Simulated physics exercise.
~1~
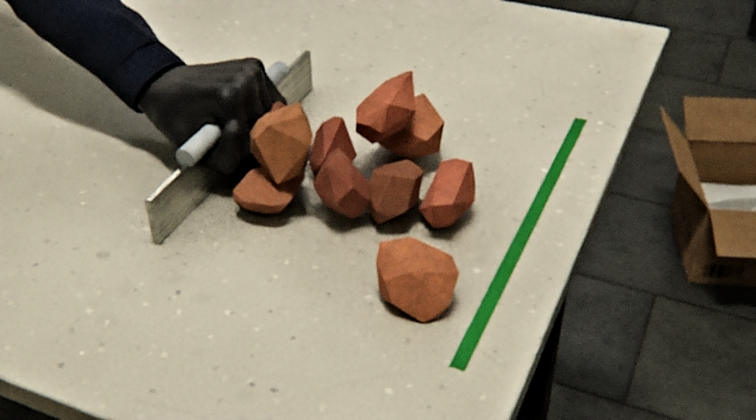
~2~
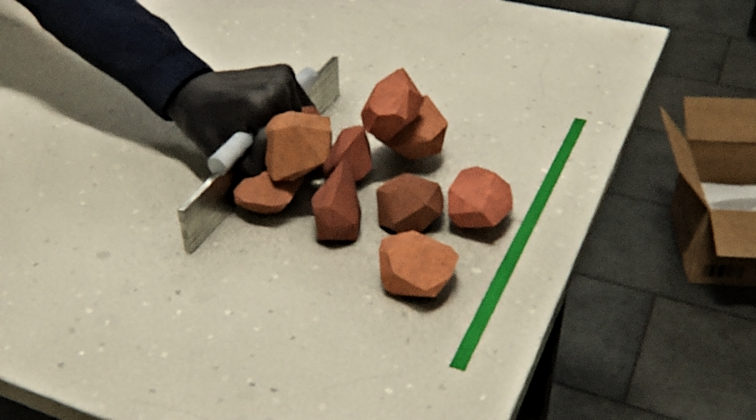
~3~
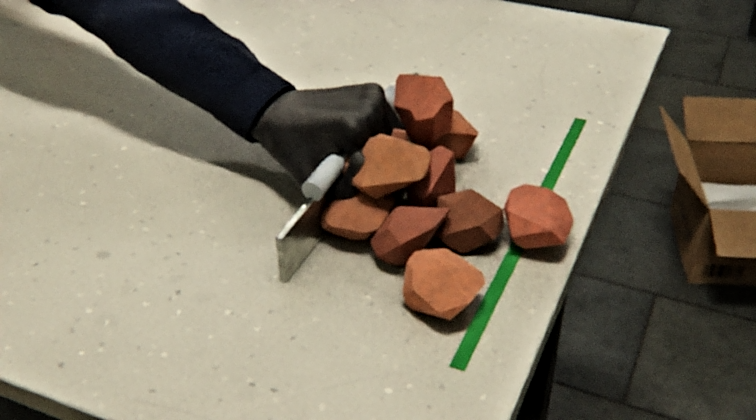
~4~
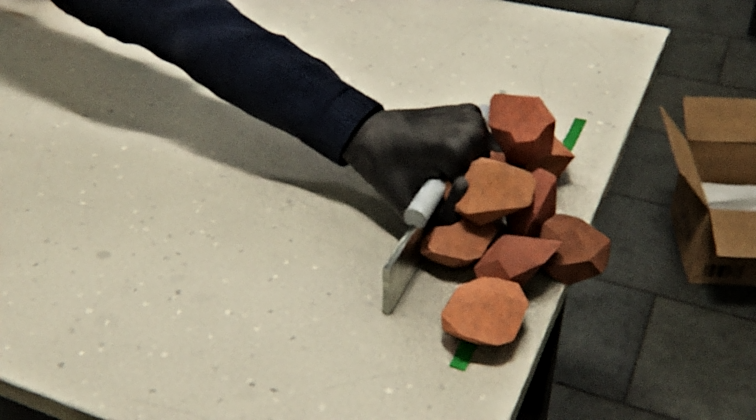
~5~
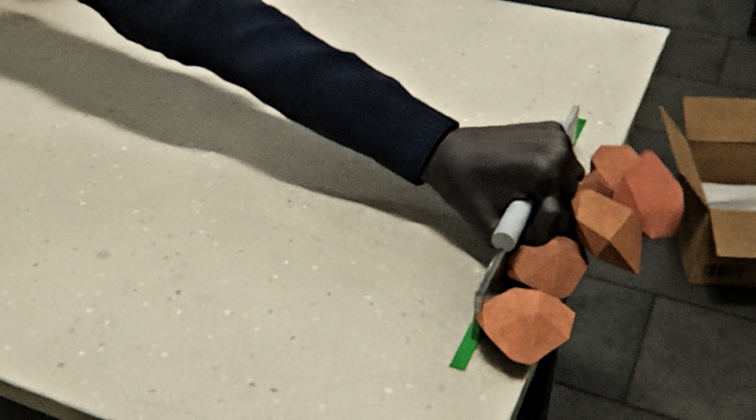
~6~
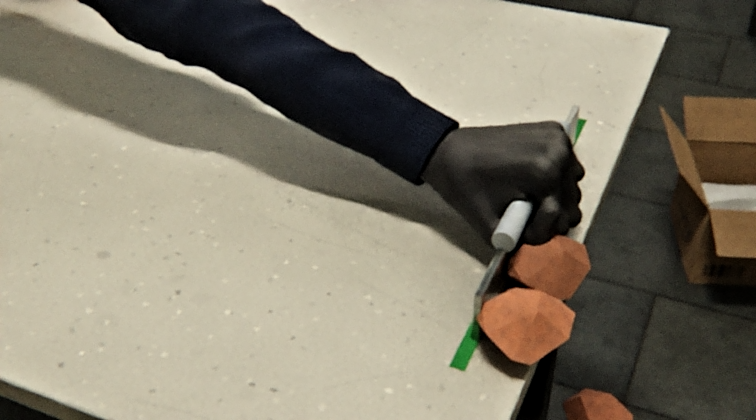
A gloved hand pushed a scraper to the right across a speckled table, shoving a heap of reddish-brown lumps over a strip of green tape, then stopped at the tape as most of them dropped off the edge, leaving two beside the blade.
